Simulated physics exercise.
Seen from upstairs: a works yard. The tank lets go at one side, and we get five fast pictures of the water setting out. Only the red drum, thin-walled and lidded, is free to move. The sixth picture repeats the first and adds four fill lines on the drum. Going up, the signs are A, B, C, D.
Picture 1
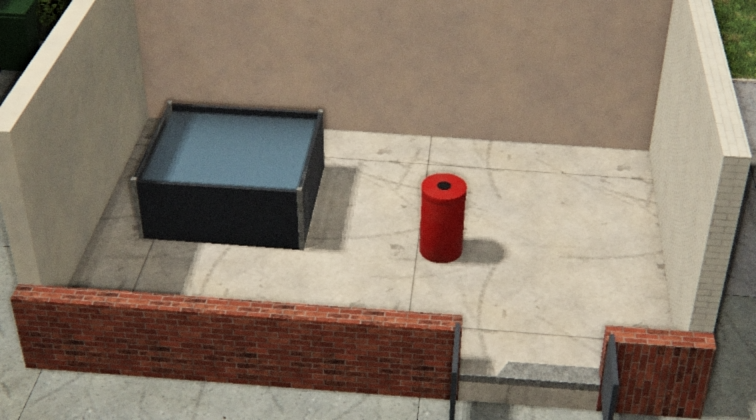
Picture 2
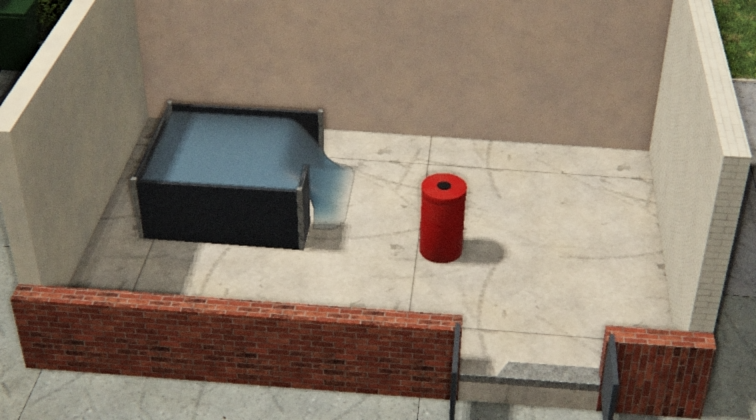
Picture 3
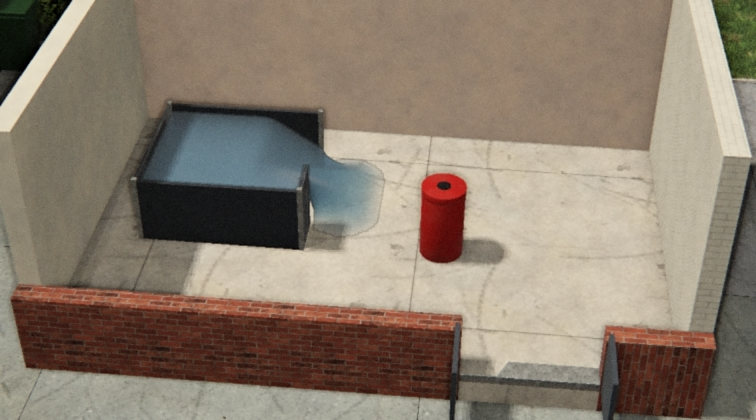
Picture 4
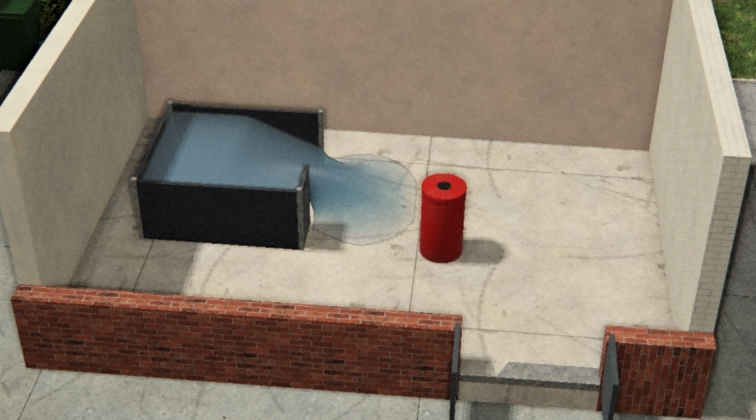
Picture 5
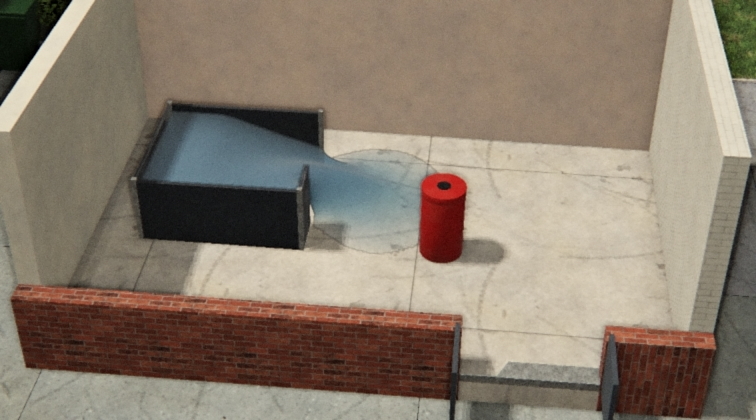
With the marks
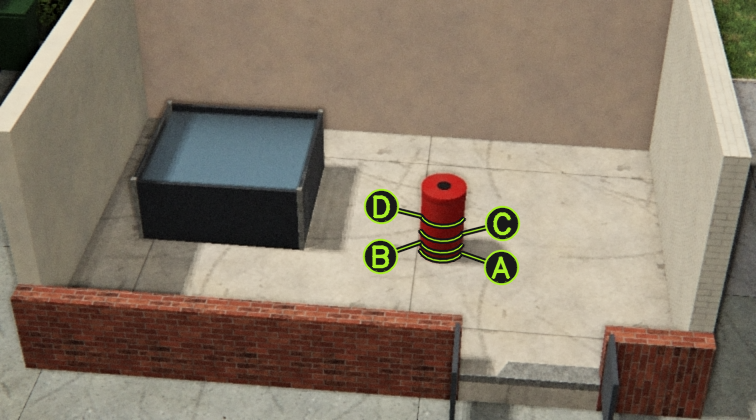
A walled yard seen from above, with water pouring from a dark tank and spreading rightward across the ground beside a still red drum.
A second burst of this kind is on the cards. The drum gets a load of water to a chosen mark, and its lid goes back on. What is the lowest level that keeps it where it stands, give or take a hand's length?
Go for C.
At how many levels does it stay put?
Two of them.
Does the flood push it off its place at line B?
Yes.
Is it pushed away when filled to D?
No, not at all.
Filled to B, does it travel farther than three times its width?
No, it does not.
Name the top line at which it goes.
It is B.
On the marked copy, A at (439, 260); B at (440, 252); C at (440, 241); D at (441, 226); from the bottom up A, B, C, D.
With A, it is pushed about 5 times its own width away.
With B, it is pushed about its own width away.
With C, it does not move.
With D, it does not move.
